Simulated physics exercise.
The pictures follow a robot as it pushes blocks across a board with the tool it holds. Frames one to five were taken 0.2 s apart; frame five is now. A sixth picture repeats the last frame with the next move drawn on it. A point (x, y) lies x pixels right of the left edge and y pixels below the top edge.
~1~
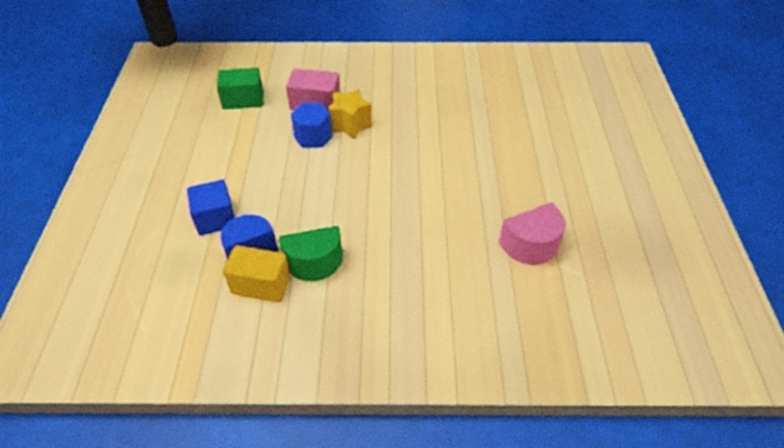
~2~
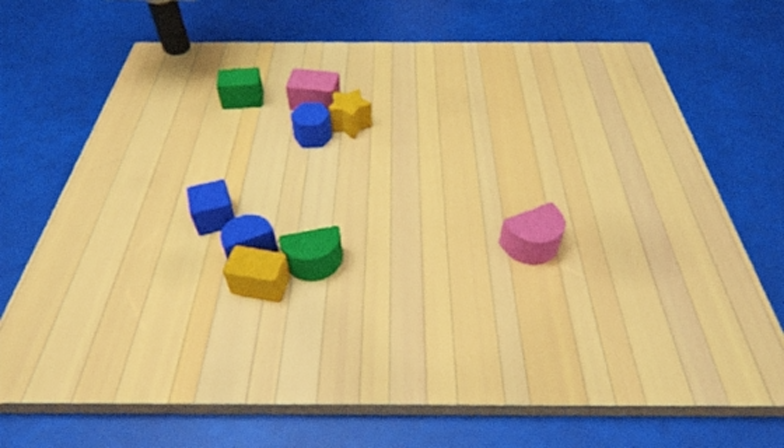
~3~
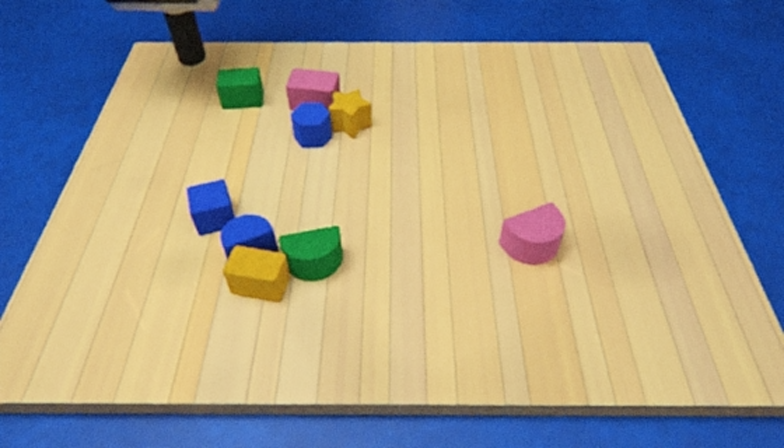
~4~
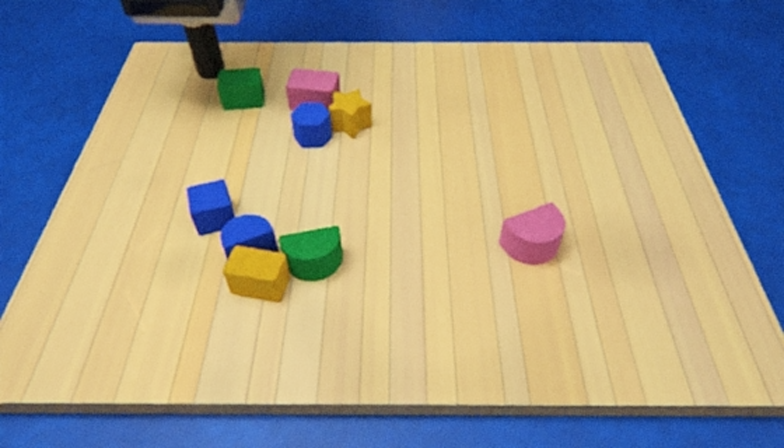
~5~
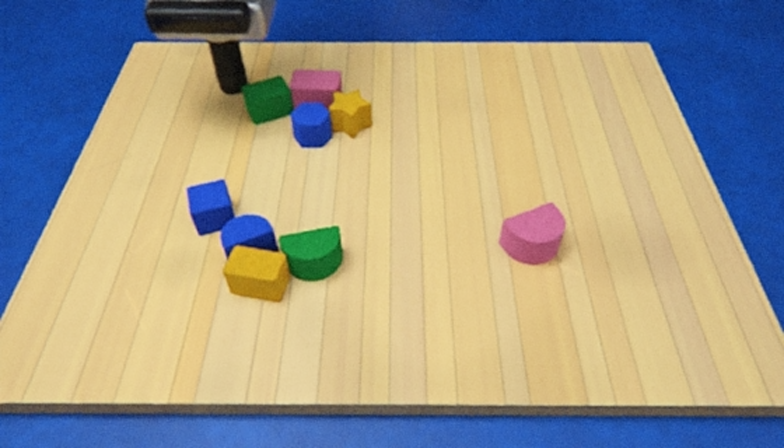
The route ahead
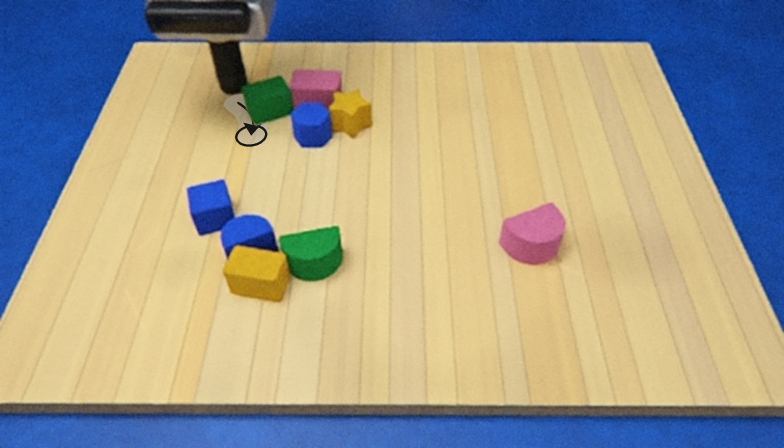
A black tool moves in from the upper left and pushes the green block right.
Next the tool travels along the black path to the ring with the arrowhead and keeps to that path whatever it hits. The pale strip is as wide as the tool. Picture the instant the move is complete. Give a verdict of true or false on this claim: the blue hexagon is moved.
The statement is false.
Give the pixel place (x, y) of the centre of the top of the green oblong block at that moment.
Its top centre lands on (279, 104).
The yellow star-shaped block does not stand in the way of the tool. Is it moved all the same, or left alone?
Here the yellow star-shaped block stays on its spot.
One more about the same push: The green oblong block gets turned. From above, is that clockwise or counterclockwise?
If we look at it from overhead, the green oblong block pivots counter-clockwise.
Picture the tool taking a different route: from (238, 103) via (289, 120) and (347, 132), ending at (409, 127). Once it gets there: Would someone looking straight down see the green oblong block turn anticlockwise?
It seems not.
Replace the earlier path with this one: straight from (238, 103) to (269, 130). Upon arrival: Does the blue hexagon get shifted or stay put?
Moved off its spot.
Path on the board, from (238, 103) by way of (249, 112) and (253, 123) to (251, 136).
What follows on the original path. Halfway along, tool (248, 101); green oblong block (275, 99), turned 35° anticlockwise; pink oblong block (319, 79).
At the end, tool (247, 119); green oblong block (279, 104), turned 60° anticlockwise; blue hexagon in place; pink oblong block (319, 79); yellow star-shaped block in place.
